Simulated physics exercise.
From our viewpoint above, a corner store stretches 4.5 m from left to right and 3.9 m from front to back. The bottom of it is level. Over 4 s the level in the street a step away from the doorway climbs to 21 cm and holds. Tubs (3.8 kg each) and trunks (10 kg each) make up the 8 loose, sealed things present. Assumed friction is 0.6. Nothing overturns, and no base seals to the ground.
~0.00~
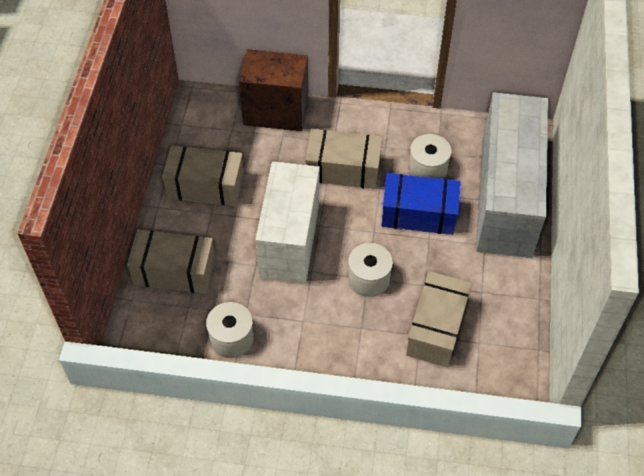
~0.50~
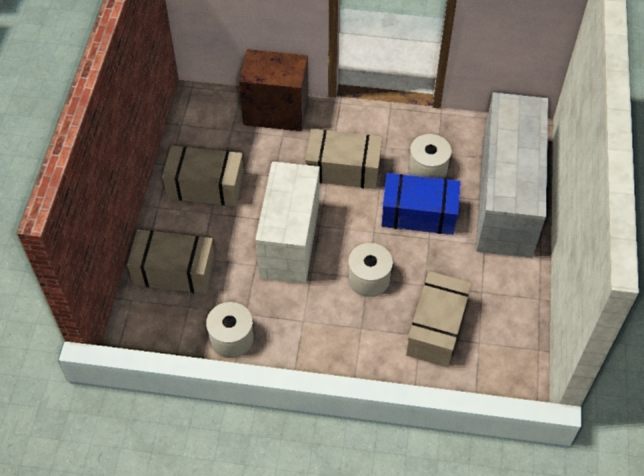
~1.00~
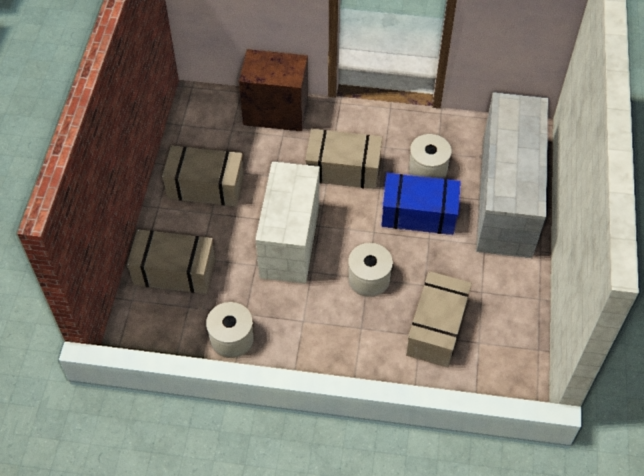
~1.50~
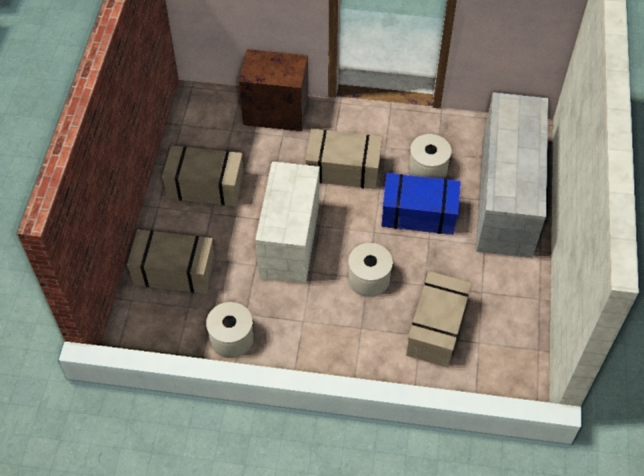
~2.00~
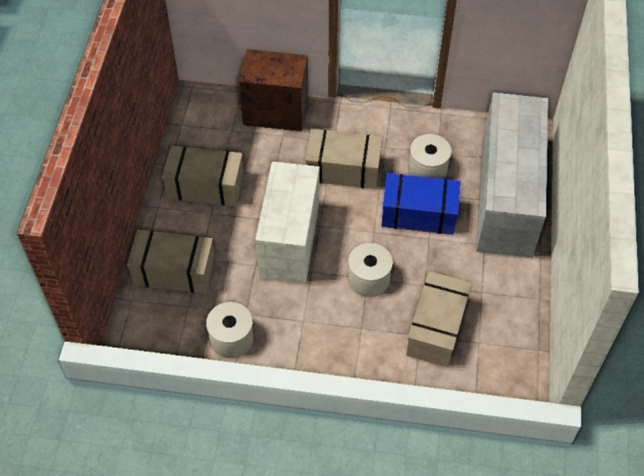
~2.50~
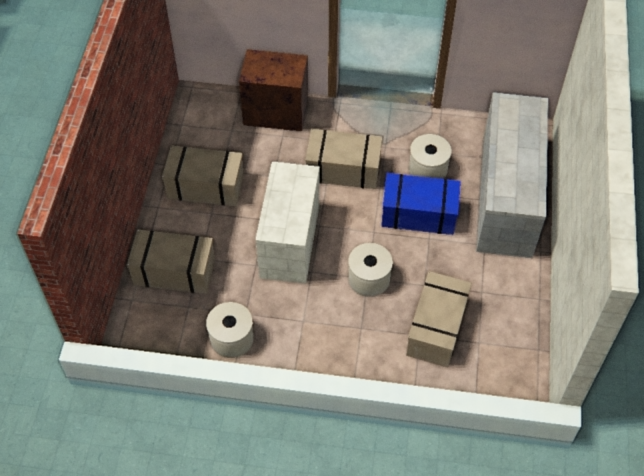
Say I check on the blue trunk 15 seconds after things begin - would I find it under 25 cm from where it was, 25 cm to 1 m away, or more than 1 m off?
You would find it more than 1 m off.
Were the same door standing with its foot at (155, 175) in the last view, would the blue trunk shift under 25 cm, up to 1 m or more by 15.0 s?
In that case the blue trunk would have gone a great distance.
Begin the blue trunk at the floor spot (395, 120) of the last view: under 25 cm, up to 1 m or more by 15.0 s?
It goes a long way.
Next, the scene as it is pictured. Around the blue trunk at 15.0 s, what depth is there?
Depth approx. 12 cm.
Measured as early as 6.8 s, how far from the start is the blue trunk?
Roughly 150 cm.
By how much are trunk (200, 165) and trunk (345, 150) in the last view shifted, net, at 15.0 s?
Shifts: 100 cm / 200 cm.
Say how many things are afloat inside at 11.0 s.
I get 8.
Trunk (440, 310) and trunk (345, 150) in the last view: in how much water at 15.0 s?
11 and 11 cm.
After 3.5 s the blue trunk is near (422, 193), 0.0 m from its start, aground; 0 afloat.
After 6.8 s the blue trunk is near (494, 305), 1.5 m from its start, afloat; 6 afloat.
After 11.0 s the blue trunk is near (465, 288), 1.3 m from its start, afloat; 8 afloat.
After 15.0 s the blue trunk is near (504, 315), 1.7 m from its start, afloat; 8 afloat.
